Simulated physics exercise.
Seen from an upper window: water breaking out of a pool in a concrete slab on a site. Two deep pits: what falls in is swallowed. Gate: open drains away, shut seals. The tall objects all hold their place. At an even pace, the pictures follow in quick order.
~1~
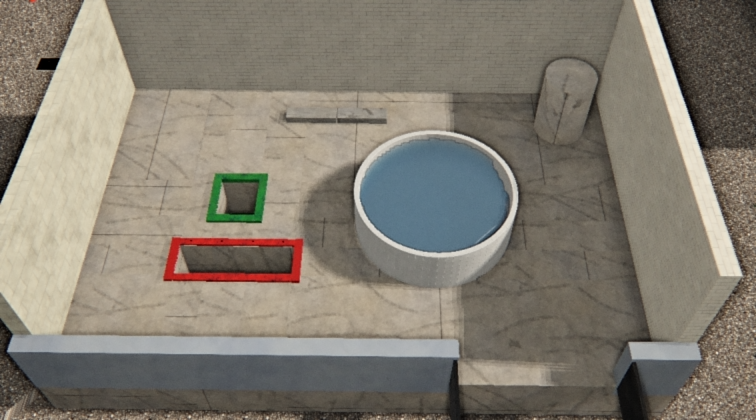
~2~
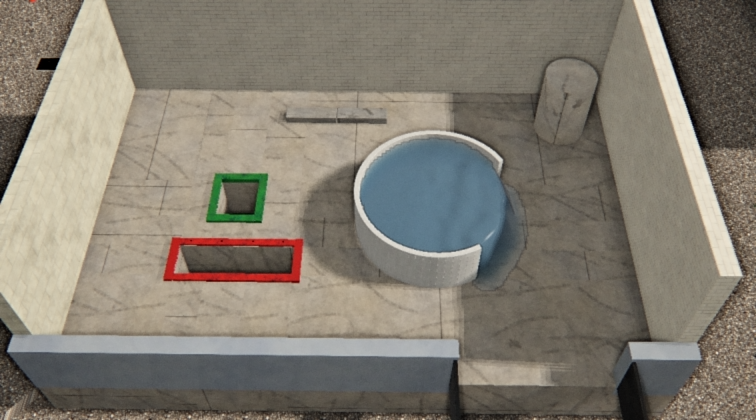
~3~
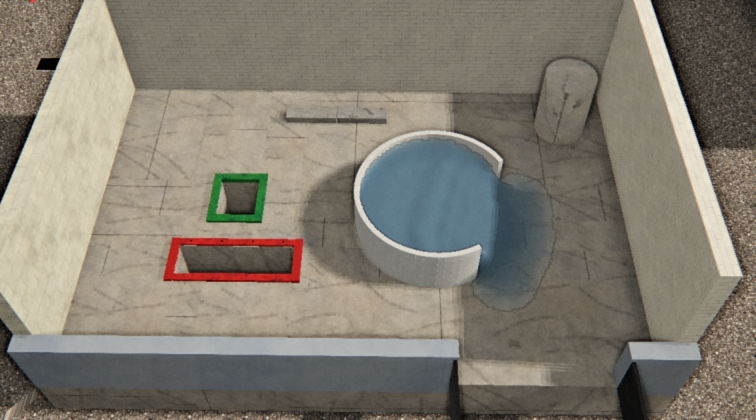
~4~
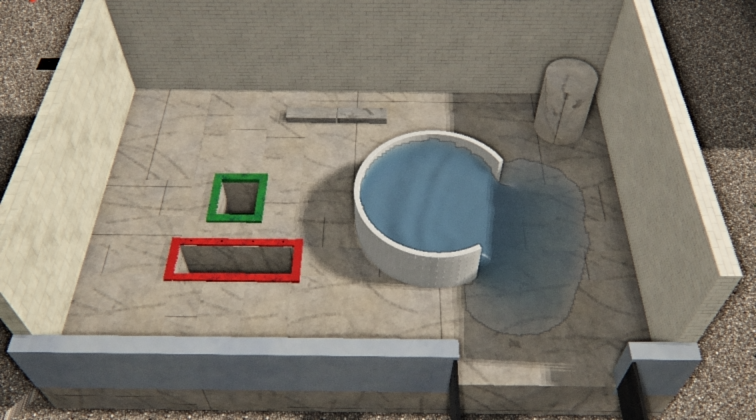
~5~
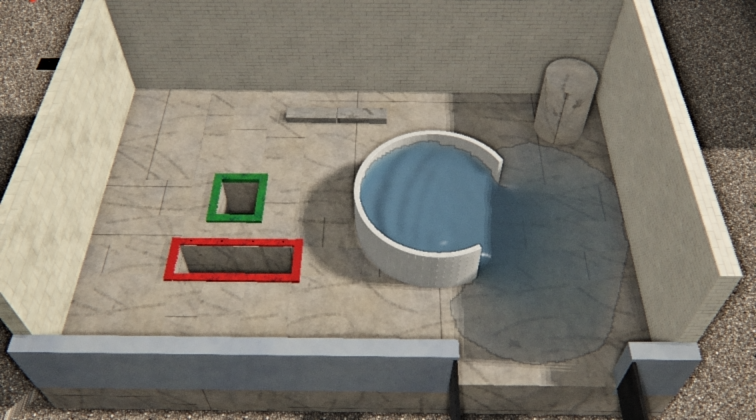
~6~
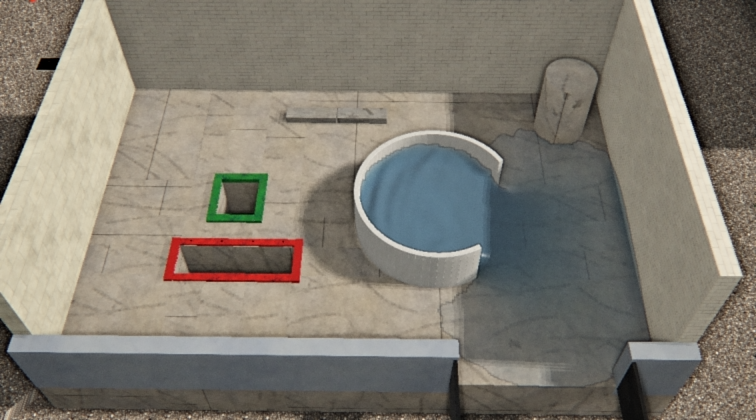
Water pours from a gap in the round pool's right side and spreads across the concrete.
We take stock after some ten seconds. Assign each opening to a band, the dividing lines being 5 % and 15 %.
The gate is a major outlet here - beyond fifteen per cent; the green pit is a minor outlet here - below five per cent; the red pit is a minor outlet here - below five per cent.
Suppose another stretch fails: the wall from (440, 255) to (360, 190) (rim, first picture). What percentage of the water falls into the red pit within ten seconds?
Red: About 15 %.
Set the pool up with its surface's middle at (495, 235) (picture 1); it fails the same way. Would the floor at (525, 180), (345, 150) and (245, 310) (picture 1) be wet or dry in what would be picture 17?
Well, first one got wet, second one stays dry, third one stays dry.
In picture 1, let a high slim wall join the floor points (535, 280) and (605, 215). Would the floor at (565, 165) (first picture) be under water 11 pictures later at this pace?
Submerged.
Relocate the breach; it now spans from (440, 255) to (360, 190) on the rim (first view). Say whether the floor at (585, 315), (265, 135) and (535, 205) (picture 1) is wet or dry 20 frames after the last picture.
Going point by point: Waterlogged, left unwetted, left unwetted.
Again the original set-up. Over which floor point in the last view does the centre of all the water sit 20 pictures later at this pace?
I'd place it roughly at (527, 231).
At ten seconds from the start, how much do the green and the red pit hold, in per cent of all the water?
Roughly 0 percent first, and 0 percent second.
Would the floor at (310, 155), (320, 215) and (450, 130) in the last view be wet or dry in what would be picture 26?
Taking them as listed, I'd call them high and dry, high and dry and soaked through.
A moment on, water covers 25 % of the floor; the gate 2 %, the green pit 0 %, the red pit 0 %.
Next, water covers 25 % of the floor; the gate 6 %, the green pit 0 %, the red pit 0 %.
Then, water covers 40 % of the floor; the gate 17 %, the green pit 0 %, the red pit 0 %.
Later, water covers 75 % of the floor; the gate 31 %, the green pit 0 %, the red pit 0 %.
In the end, water covers 95 % of the floor; the gate 43 %, the green pit 0 %, the red pit 0 %.
